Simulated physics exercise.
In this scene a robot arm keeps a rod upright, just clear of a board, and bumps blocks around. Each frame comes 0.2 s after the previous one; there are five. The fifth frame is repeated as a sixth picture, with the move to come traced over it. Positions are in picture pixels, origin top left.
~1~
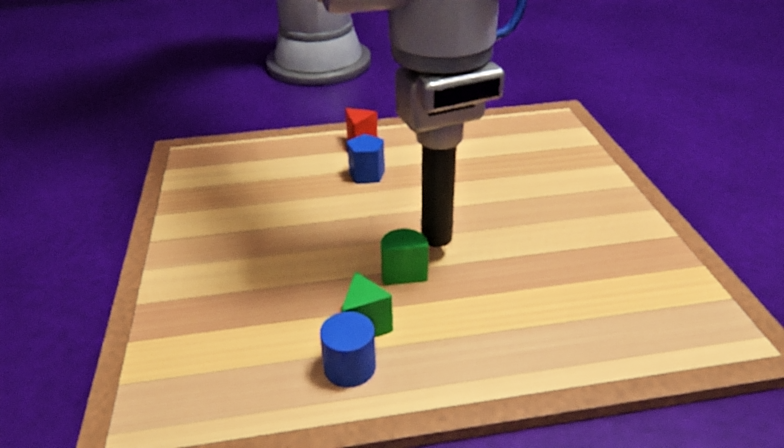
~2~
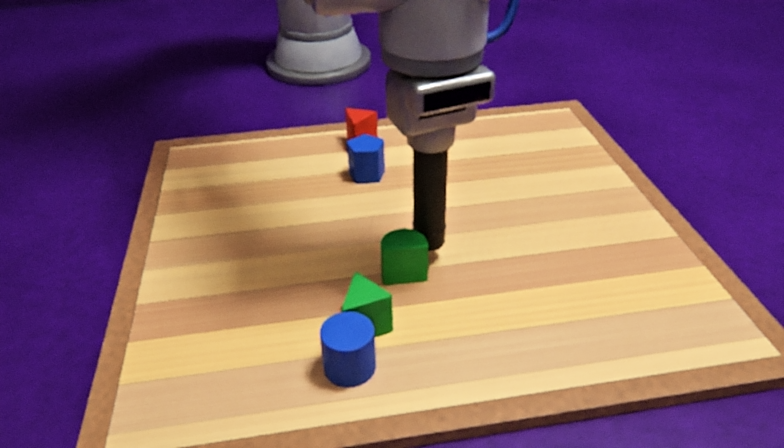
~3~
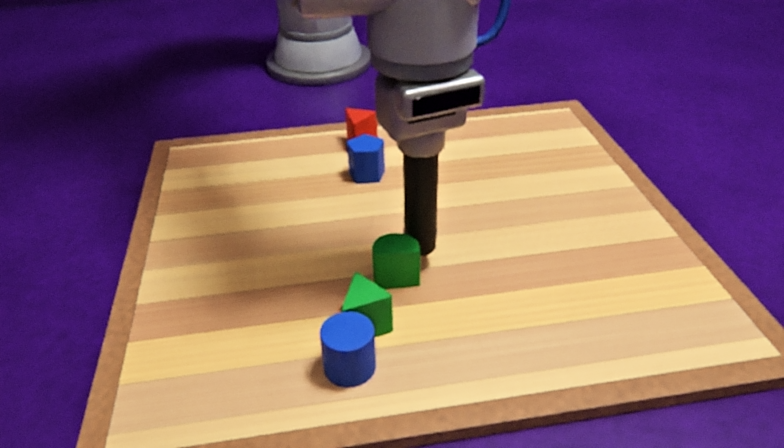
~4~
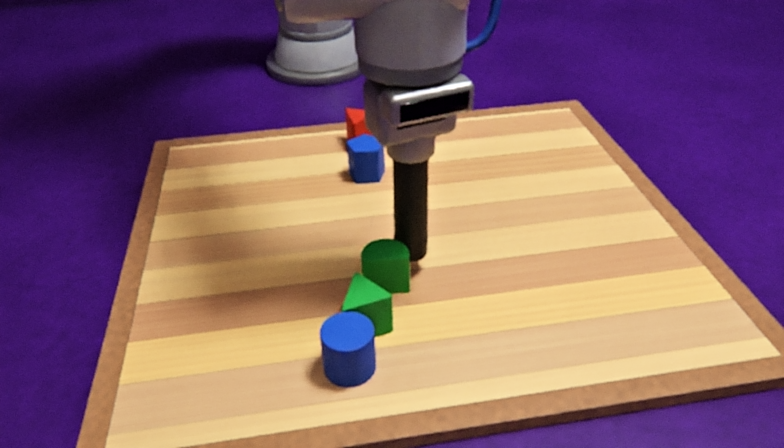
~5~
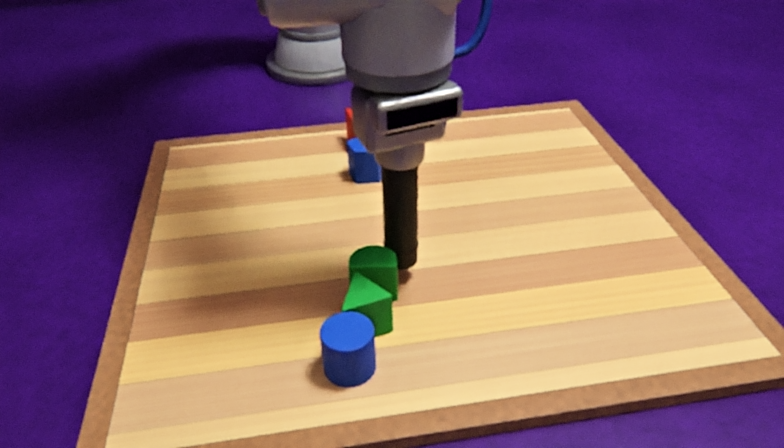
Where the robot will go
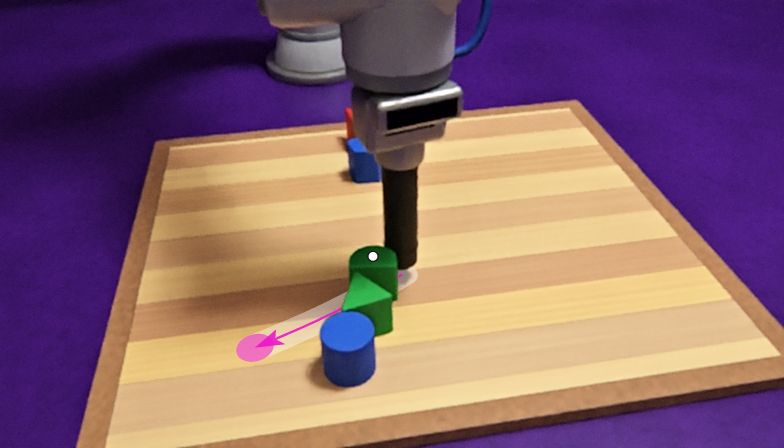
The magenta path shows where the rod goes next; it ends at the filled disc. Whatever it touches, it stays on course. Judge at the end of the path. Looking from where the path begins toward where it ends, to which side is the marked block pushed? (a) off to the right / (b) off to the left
Answer: A.
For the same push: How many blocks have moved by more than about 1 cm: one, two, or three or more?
Shifted over 1 cm: Three or more.
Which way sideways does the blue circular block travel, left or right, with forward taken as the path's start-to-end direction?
It will end up to the left.
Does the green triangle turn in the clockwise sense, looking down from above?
No, I don't think so.
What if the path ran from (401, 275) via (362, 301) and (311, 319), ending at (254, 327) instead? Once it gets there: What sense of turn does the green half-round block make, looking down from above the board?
Counter-clockwise, from overhead.
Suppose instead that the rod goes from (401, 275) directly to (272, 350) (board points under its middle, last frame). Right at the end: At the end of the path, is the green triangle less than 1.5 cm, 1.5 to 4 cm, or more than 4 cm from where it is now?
My estimate: Beyond 4 cm.
The drawn path runs from (401, 275) over (335, 312) to (255, 348); the dot is on the green half-round block.
The first path, step by step. One third of the way, rod (358, 285); blue circular block (346, 342); green triangle (337, 300), turned 40° anticlockwise; green half-round block (319, 277).
Two thirds of the way, rod (307, 310); blue circular block (346, 348); green triangle (314, 312), turned 75° anticlockwise; green half-round block (261, 298).
At the end, rod (252, 333); blue circular block (347, 348); green triangle (312, 313), turned 80° anticlockwise; green half-round block (204, 312), turned 30° clockwise.
